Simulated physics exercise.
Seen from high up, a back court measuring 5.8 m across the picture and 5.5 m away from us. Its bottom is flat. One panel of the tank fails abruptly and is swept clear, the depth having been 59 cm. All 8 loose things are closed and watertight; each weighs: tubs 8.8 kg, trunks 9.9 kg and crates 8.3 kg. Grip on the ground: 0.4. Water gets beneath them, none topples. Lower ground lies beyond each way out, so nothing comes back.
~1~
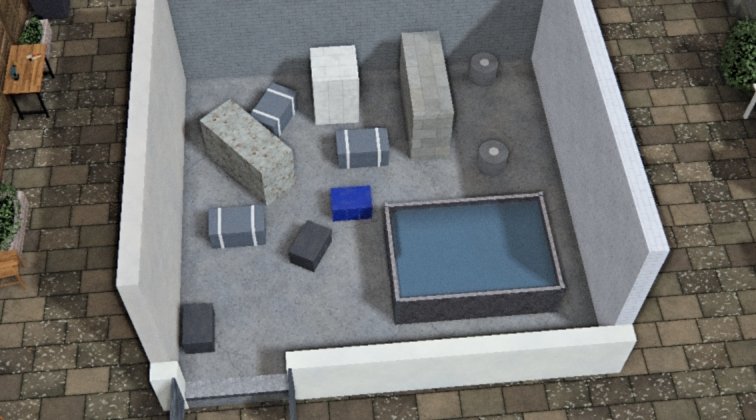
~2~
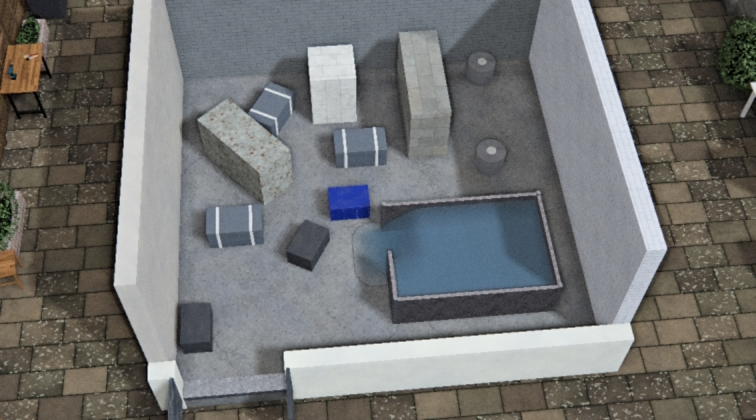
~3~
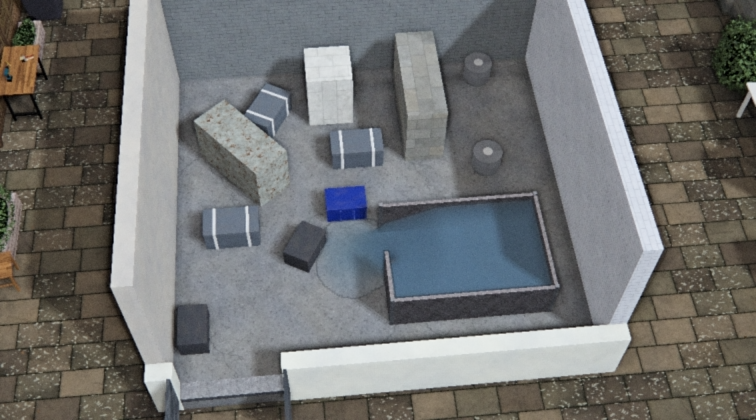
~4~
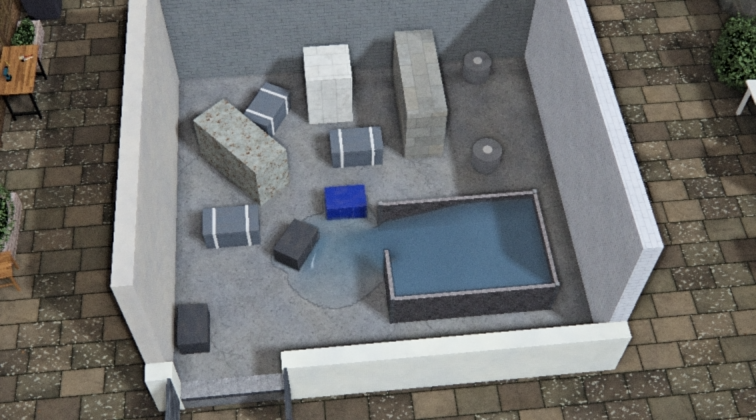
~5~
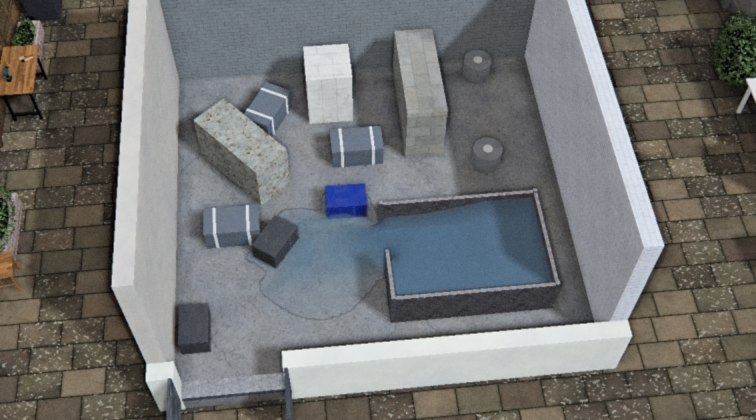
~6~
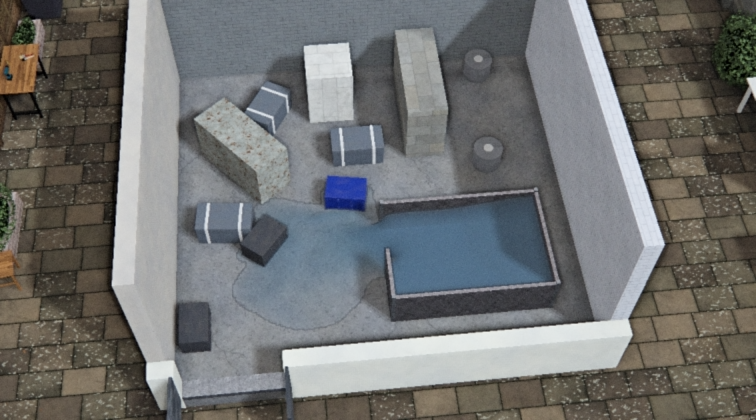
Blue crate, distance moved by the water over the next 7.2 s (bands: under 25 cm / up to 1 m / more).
My money says it makes a small move.
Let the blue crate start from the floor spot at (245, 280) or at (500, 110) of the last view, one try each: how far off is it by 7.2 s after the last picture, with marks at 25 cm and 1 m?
Results, in order: Borne far off, then essentially stationary.
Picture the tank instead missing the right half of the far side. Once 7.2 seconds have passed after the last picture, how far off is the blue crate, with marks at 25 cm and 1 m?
My answer is that the blue crate is flushed far out.
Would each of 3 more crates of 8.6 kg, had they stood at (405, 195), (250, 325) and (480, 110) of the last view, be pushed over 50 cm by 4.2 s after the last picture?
Within it, beyond it, within it.
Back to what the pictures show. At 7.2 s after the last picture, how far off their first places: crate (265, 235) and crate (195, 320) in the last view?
The first is washed out, the second sits 120 cm from its start.
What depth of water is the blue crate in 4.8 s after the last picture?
I'd say around 1 cm.
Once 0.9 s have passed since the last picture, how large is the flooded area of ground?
That flooded area is roughly 13 m2.
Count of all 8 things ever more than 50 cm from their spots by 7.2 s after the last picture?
Count: 5.
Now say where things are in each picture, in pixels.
The first picture shows the blue crate at (351, 198) rests on the ground; 3.3 m2 under water; 0 of 8 have shifted.
The second picture shows the blue crate at (349, 197), on the bottom; water covers 3.7 m2; 0 of 8 have shifted.
The third picture shows the blue crate at (346, 198), on the bottom; water covers 4.4 m2; 0 of 8 have shifted.
The fourth picture shows the blue crate at (346, 197) rests on the ground; 5.0 m2 under water; 1 of 8 have shifted.
The fifth picture shows the blue crate at (346, 195), on the bottom; 5.8 m2 under water; 1 of 8 have shifted.
The sixth picture shows the blue crate at (346, 188), on the bottom, 13 cm from its start; water covers 6.9 m2; 3 of 8 have shifted.
Then, 0.9 s after the last picture the blue crate is near (346, 160), 0.7 m from its start, aground; 0 of 8 are out; 3 afloat.
Then, 2.8 s after the last picture the blue crate is near (346, 160), 0.7 m from its start, aground; 0 of 8 are out; 3 afloat.
Then, 4.8 s after the last picture the blue crate is near (346, 160), 0.7 m from its start, aground; 0 of 8 are out; 4 afloat.
Then, 7.2 s after the last picture the blue crate is near (352, 168), 0.5 m from its start, afloat; 1 of 8 are out; 5 afloat.
